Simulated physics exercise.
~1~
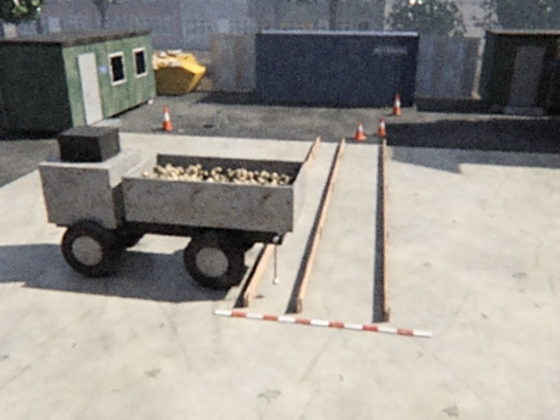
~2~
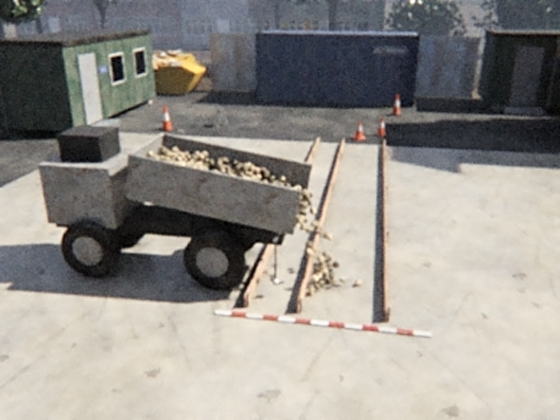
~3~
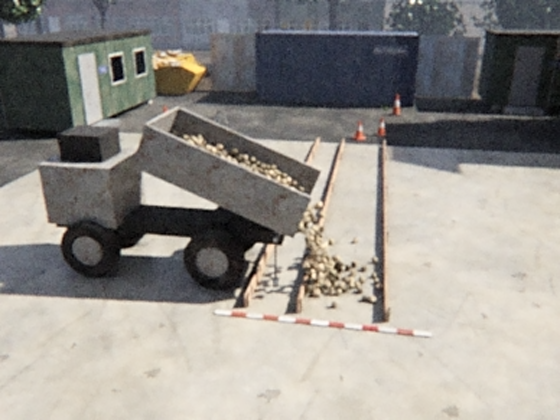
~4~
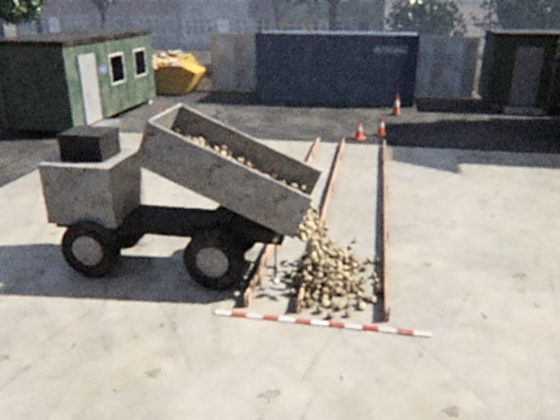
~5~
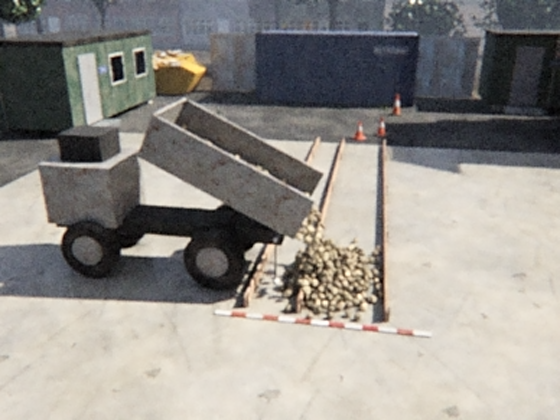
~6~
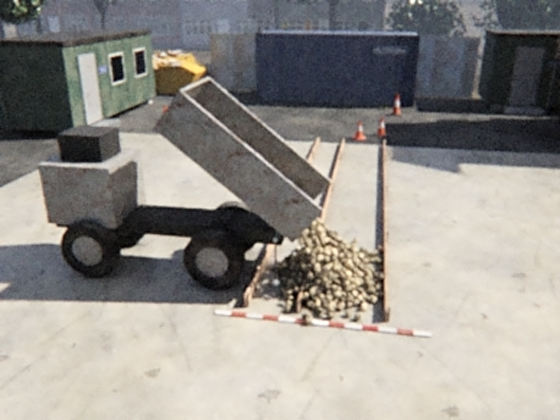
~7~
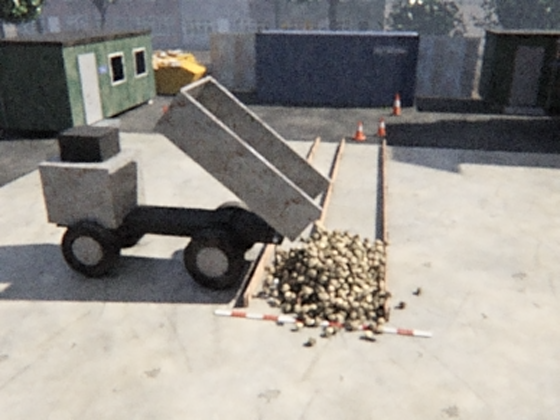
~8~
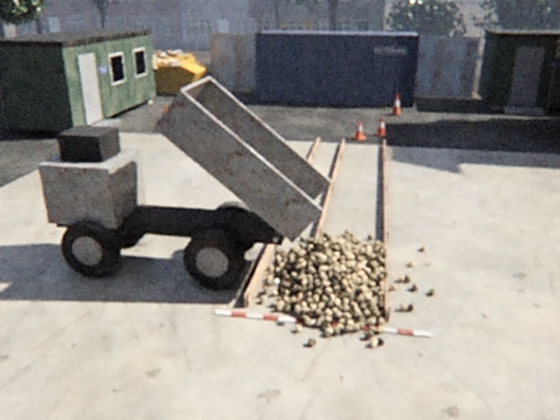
A grey tipper truck's body tilts up in two stages, pouring pale stones off its right end between low boards on a concrete yard; the heap grows and spills over the striped staff, ending mostly in the far bay with the body raised and a few stones scattered beyond.
